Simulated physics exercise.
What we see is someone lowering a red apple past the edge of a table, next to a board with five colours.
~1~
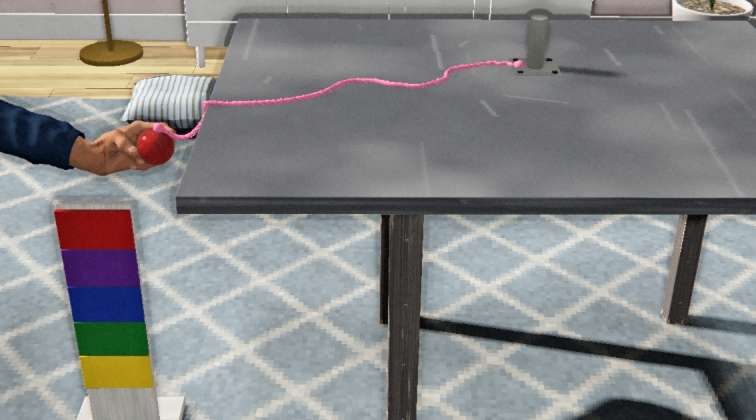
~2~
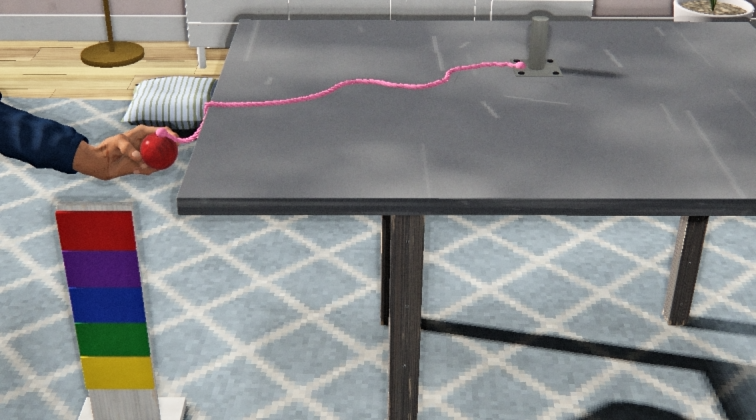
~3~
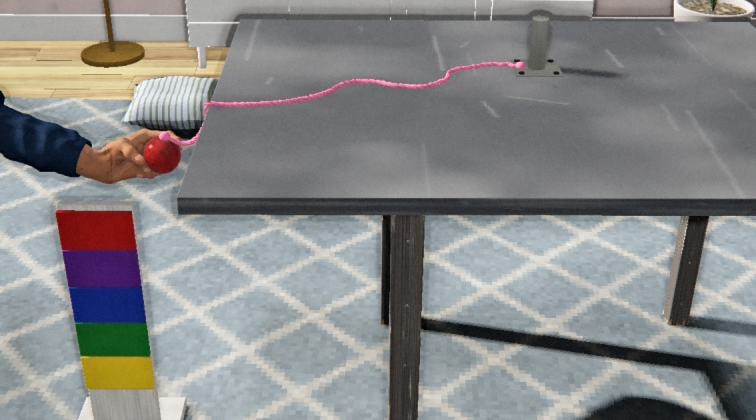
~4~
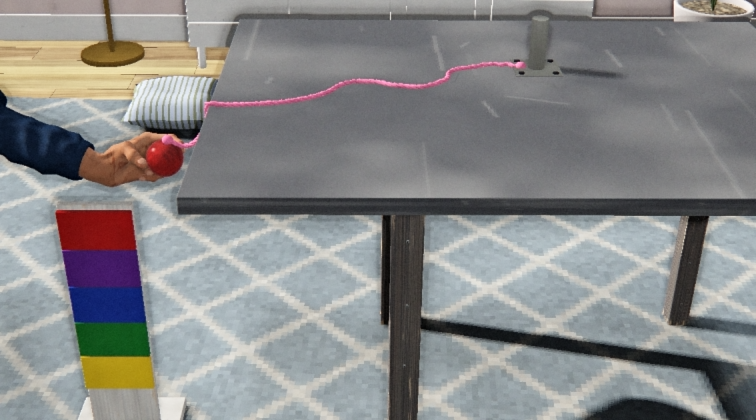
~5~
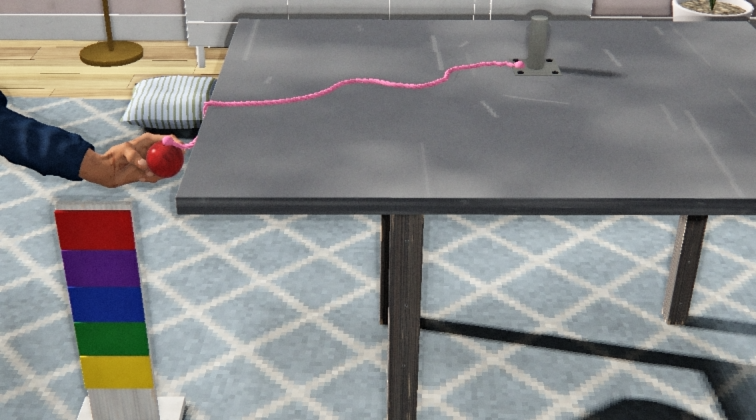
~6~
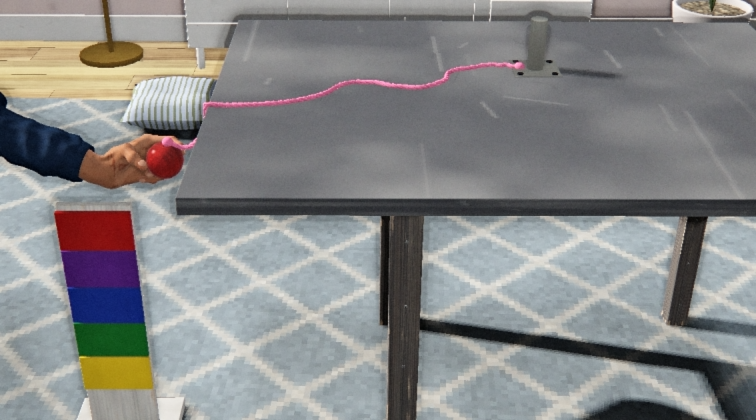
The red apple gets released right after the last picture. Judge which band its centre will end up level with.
I would say red.
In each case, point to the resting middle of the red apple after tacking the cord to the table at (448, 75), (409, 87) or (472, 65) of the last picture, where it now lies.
In order of the tries: About (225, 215), then (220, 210), then (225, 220).
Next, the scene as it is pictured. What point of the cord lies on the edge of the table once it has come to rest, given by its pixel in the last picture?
Approx. (259, 105).
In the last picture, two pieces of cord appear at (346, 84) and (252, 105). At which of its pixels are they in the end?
(312, 82) and (214, 101).
Soon after, apple near (196, 220); level with red.
After that, apple near (252, 203); level with red.
And then, apple near (232, 222); level with red.
In the end, apple near (227, 222); level with red. The cord holds its middle at red.
